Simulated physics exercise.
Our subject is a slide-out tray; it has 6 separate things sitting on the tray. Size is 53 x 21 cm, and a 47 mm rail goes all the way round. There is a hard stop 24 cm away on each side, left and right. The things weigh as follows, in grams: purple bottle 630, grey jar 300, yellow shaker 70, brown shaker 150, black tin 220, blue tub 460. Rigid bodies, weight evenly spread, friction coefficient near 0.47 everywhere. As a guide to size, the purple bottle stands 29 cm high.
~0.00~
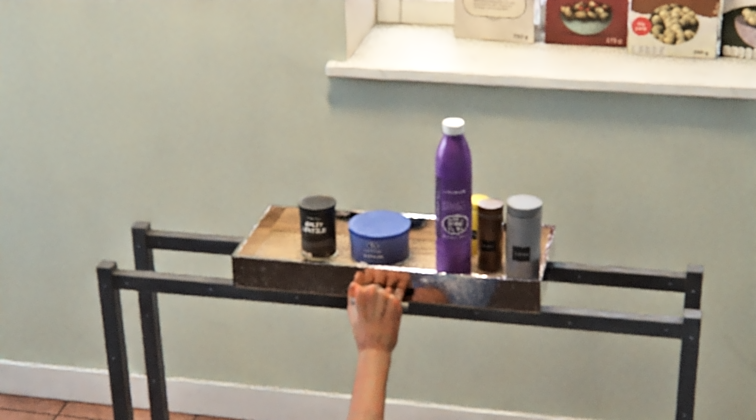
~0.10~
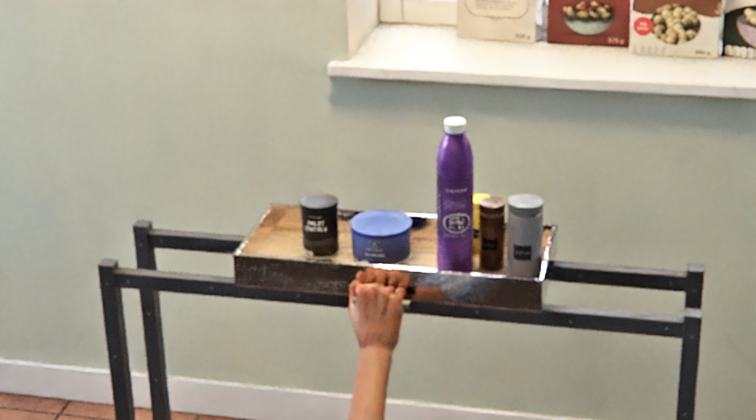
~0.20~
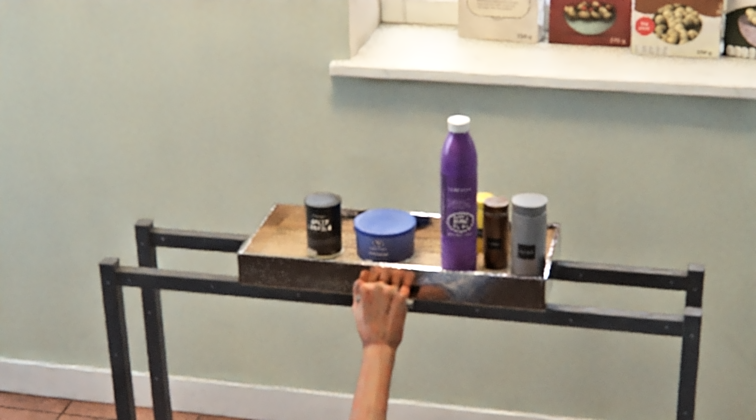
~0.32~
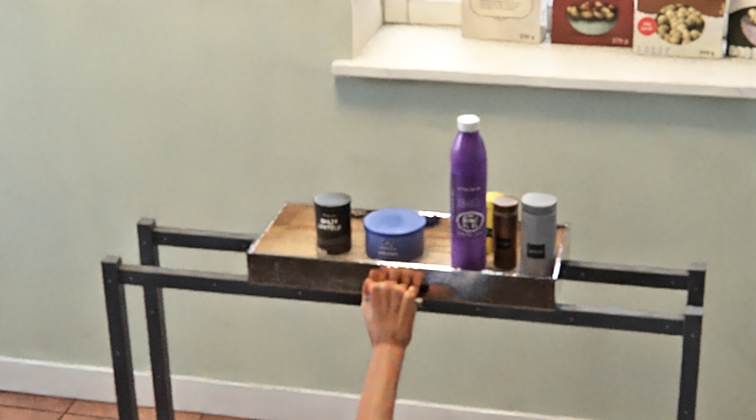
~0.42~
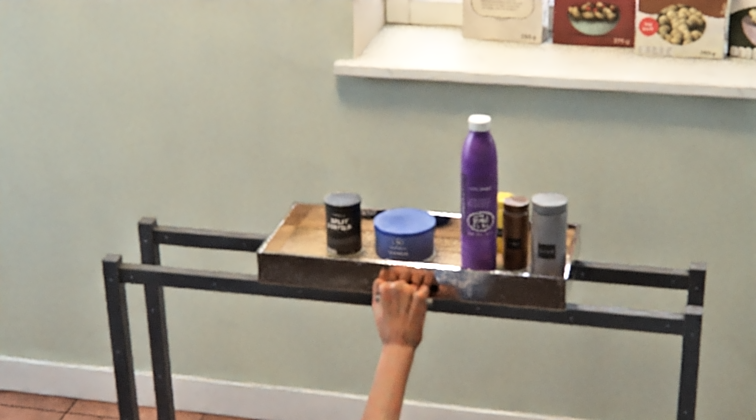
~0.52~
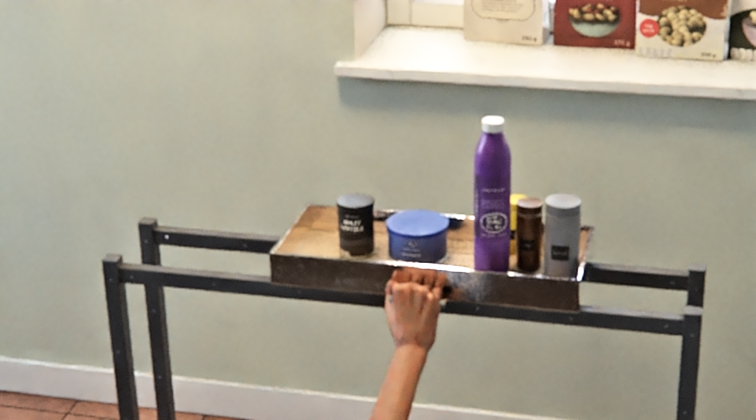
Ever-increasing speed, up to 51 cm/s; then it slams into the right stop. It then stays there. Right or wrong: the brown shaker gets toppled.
Wrong.
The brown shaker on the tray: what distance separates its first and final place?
Displacement: Approx. 1 cm.
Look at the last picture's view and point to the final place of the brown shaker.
Roughly at pixel (635, 242).
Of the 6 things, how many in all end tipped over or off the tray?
I get 1.
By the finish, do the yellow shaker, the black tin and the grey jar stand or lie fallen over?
Here's how it ends: The yellow shaker never goes down, the black tin never goes down, and the grey jar never goes down.
After 1.12 s, tray 24 cm right; brown shaker 8° off upright near (640, 241); purple bottle 16° off upright; yellow shaker 15° off upright.
After 1.92 s, tray 24 cm right; purple bottle now off the tray; grey jar 5° off upright; blue tub moved 2 cm.
After 2.22 s, tray 24 cm right; grey jar 5° off upright; blue tub moved 2 cm; black tin moved 2 cm.
In the end (3.0 s), off the tray and tipped over, purple bottle; the other 5 under 5 cm from the start. In the last view, brown shaker near (635, 242).
